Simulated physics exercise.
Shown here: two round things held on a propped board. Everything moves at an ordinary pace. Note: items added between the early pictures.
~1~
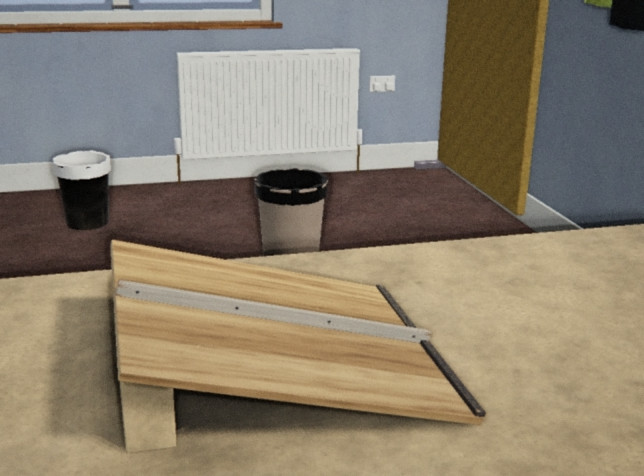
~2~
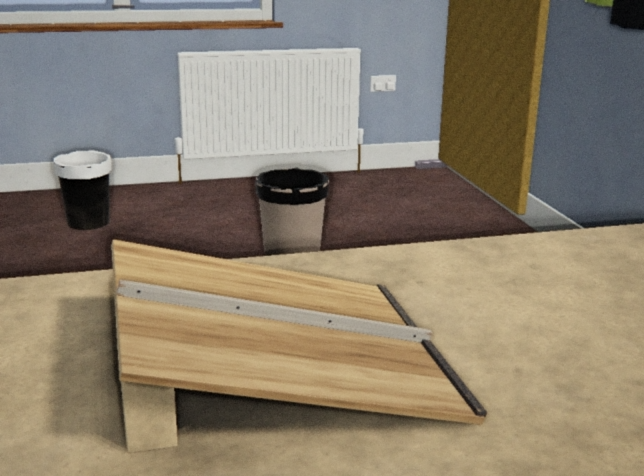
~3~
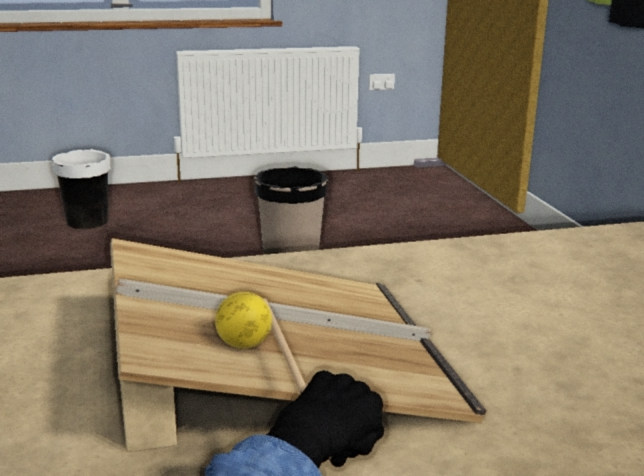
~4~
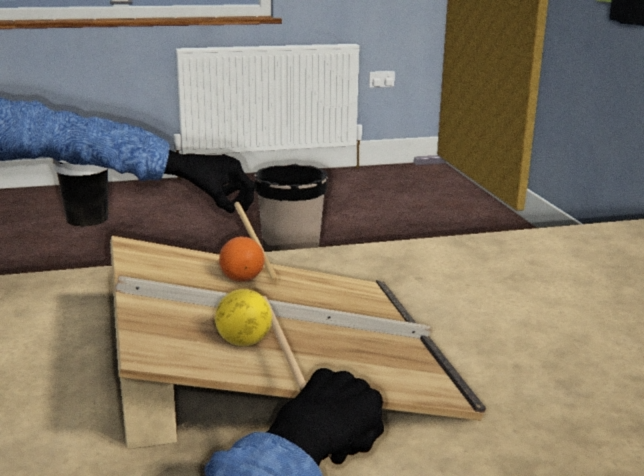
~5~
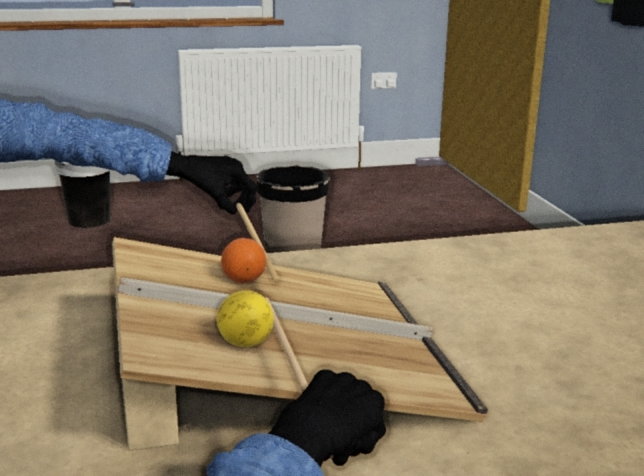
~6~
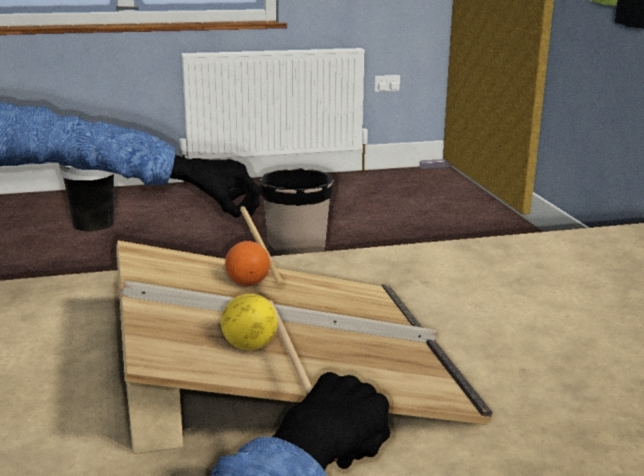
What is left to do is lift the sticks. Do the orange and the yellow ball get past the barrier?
Orange falls off, yellow ball falls off.
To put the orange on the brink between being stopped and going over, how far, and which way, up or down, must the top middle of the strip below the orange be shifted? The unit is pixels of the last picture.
Some 12 pixels, up.
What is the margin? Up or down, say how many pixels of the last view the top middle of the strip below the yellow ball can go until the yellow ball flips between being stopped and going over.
Up by around 12 pixels.
Then, 0.56 s on from there, orange rolling on the board near (403, 290); yellow ball rolling on the board near (433, 350).
Then, 1.00 s on from there, orange off the board near (615, 281); yellow ball off the board.
Then, 1.38 s on from there, orange off the board; yellow ball off the board.
In the end, the orange rolls off the board; the yellow ball rolls off the board.
